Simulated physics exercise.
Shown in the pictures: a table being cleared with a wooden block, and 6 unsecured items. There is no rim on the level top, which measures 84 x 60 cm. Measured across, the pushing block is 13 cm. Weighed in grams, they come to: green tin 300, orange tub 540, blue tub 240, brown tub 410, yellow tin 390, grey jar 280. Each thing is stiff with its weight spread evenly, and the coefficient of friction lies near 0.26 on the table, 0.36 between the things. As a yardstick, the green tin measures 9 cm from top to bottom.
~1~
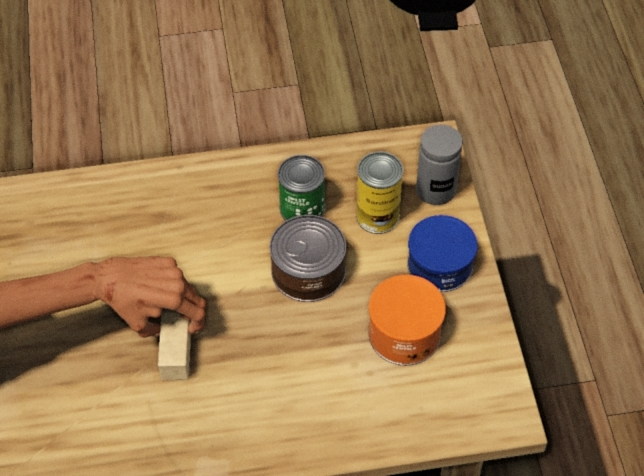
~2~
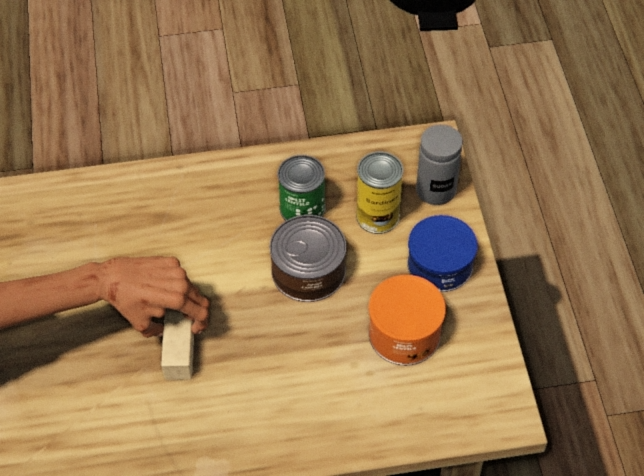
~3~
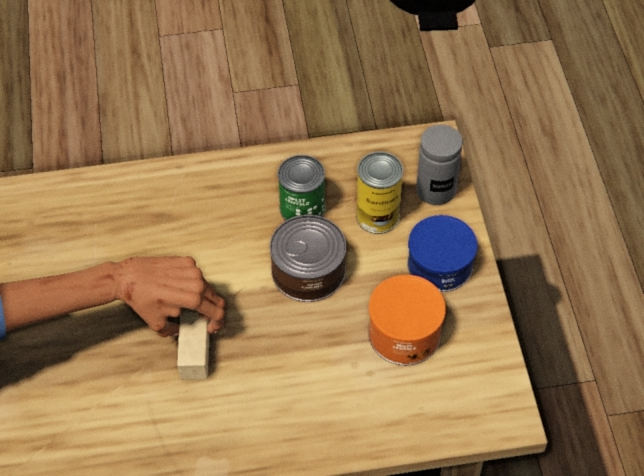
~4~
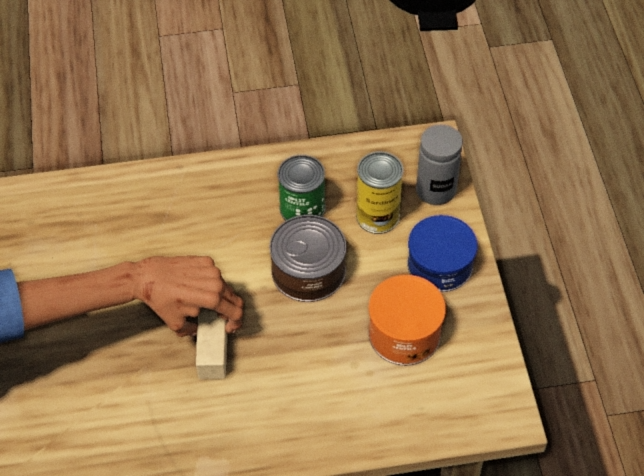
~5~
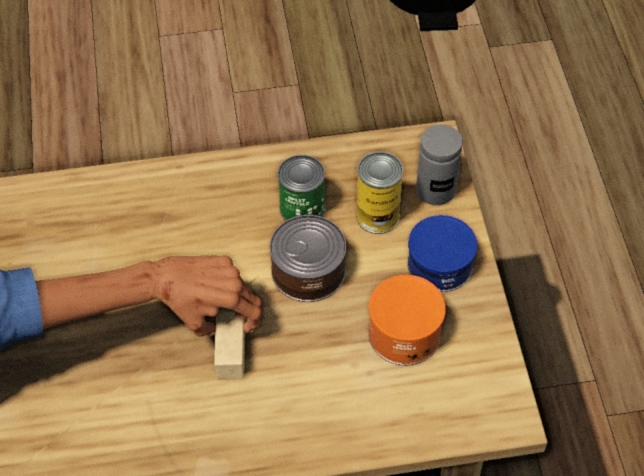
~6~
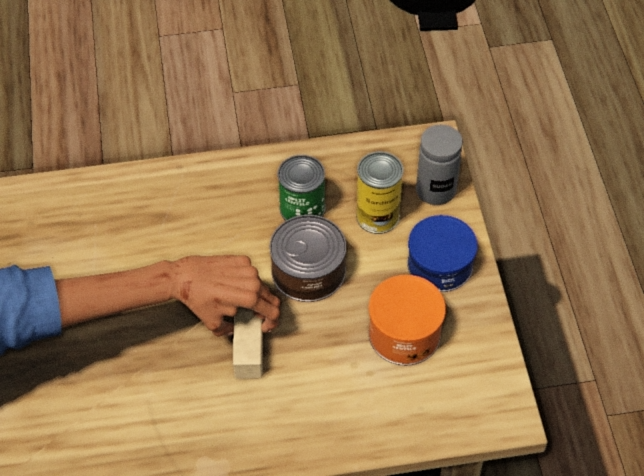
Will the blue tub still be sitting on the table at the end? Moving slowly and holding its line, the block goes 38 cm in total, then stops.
It's going to stick with the table.
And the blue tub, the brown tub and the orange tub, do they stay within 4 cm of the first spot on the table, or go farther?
First, the blue tub stays in its position; second, the brown tub stays in its position; third, the orange tub is moved away.
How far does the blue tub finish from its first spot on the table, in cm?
Around 0 centimetres.
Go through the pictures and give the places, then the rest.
In the first frame, 0 cm of push; blue tub (441, 254); green tin (302, 191).
In the second frame, 0 cm of push; brown tub (308, 259); yellow tin (379, 194).
In the third frame, 3 cm of push; grey jar (439, 165); green tin (302, 191).
In the fourth frame, 5 cm of push; orange tub (406, 321); brown tub (308, 259).
In the fifth frame, 8 cm of push; yellow tin (379, 194); grey jar (439, 165).
In the sixth frame, 11 cm of push; blue tub (441, 254); green tin (302, 191).
Then, 0.40 s past the last view, 19 cm of push.
Then, 0.80 s past the last view, 28 cm of push; orange tub shifted 2 cm.
Then, 1.00 s past the last view, 33 cm of push; orange tub shifted 6 cm.
Then, 1.20 s past the last view, 37 cm of push; orange tub shifted 11 cm.
Finally, not toppled but over 4 cm from the start, orange tub; the other 5 still in place (within 4 cm). Final places as that camera would see them, blue tub near (441, 254).
